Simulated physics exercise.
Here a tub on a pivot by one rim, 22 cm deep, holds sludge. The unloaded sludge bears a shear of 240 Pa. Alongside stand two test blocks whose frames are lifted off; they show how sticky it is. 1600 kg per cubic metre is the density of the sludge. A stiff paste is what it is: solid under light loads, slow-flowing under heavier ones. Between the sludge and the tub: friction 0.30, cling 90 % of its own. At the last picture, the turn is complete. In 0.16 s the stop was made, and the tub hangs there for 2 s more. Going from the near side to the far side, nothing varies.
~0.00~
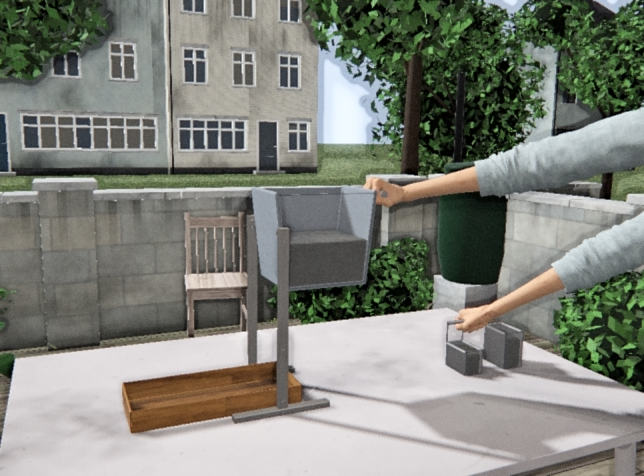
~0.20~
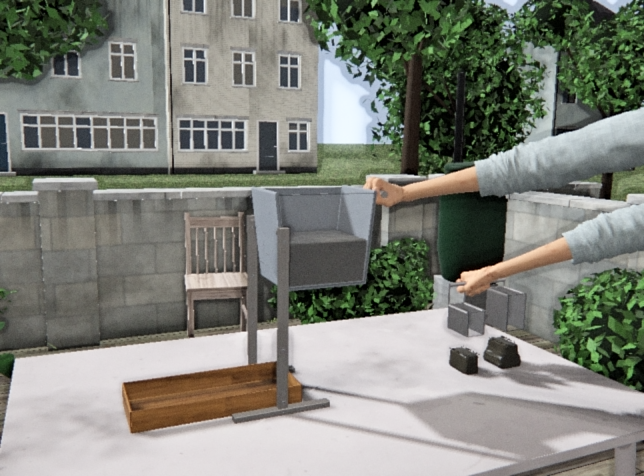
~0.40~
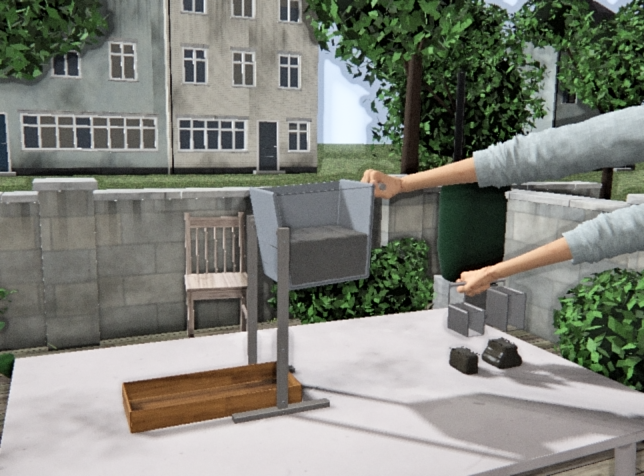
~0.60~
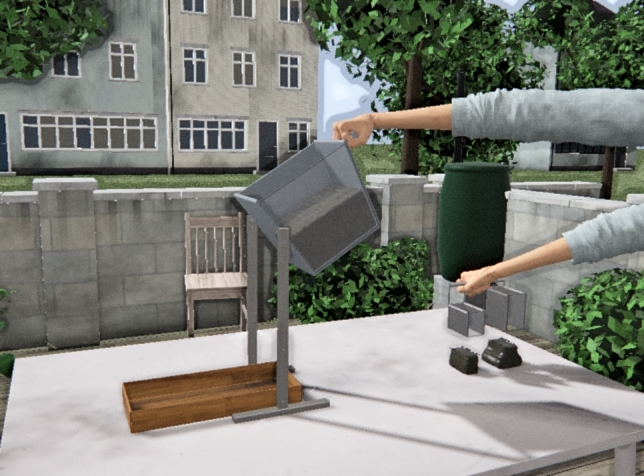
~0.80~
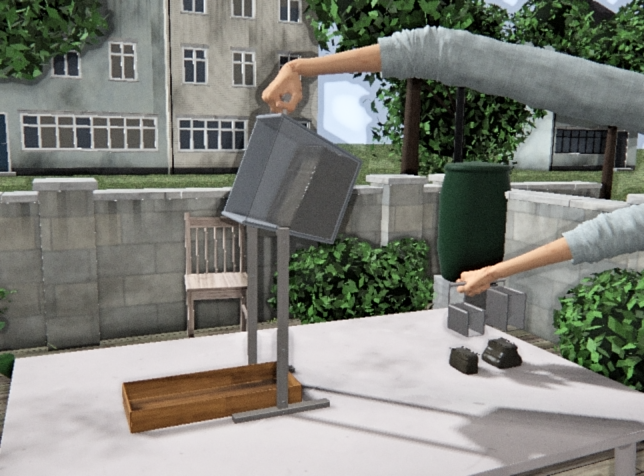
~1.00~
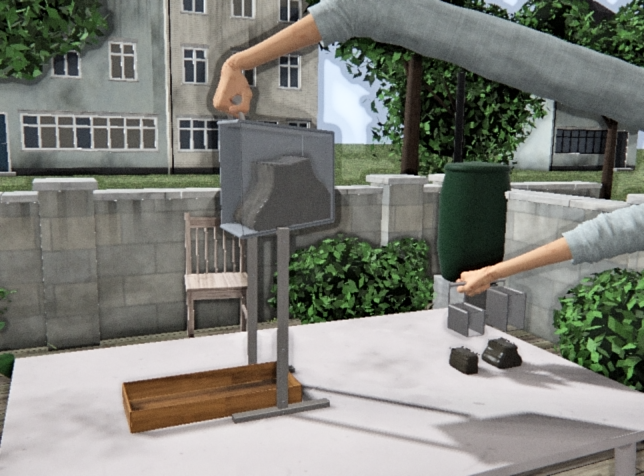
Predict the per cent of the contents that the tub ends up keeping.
The tub ends up keeping roughly 48 %.
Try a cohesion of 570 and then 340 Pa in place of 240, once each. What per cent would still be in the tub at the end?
About 80 % first, about 55 % second.
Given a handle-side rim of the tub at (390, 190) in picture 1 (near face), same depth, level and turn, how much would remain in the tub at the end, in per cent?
The tub would keep roughly 45 percent.
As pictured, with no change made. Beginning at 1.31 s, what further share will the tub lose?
7 %.
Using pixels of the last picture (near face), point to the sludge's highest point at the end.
It ends up highest close to (309, 201).
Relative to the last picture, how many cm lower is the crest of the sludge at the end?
10 cm or so.
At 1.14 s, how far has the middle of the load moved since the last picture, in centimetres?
Close to 7 centimetres.
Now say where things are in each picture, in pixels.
The first picture shows handle-side rim at (374, 192), tilt 0 degrees; highest point of the sludge at (288, 244); test blocks 5.8 cm, 9.0 cm high (left to right).
The second picture shows handle-side rim at (374, 192), tilt 0 degrees; highest point of the sludge at (288, 244); test blocks 5.6 cm, 7.1 cm high (left to right).
The third picture shows handle-side rim at (372, 186), tilt 4 degrees; highest point of the sludge at (364, 234); test blocks 5.6 cm, 6.6 cm high (left to right).
The fourth picture shows handle-side rim at (344, 143), tilt 32 degrees; highest point of the sludge at (359, 191); test blocks 5.5 cm, 6.5 cm high (left to right).
The fifth picture shows handle-side rim at (282, 117), tilt 69 degrees; highest point of the sludge at (325, 148); test blocks 5.5 cm, 6.5 cm high (left to right).
The sixth picture shows handle-side rim at (239, 124), tilt 91 degrees; highest point of the sludge at (307, 159); test blocks 5.5 cm, 6.5 cm high (left to right).
By 1.14 s, the tub is at 91 degrees and holds 82 %.
By 1.31 s, the tub is at 91 degrees and holds 55 %.
By 1.48 s, the tub is at 91 degrees and holds 49 %.
By 1.65 s, the tub is at 91 degrees and holds 48 %.
By 3.00 s, at the end, the tub is at 91 degrees and holds 48 %.
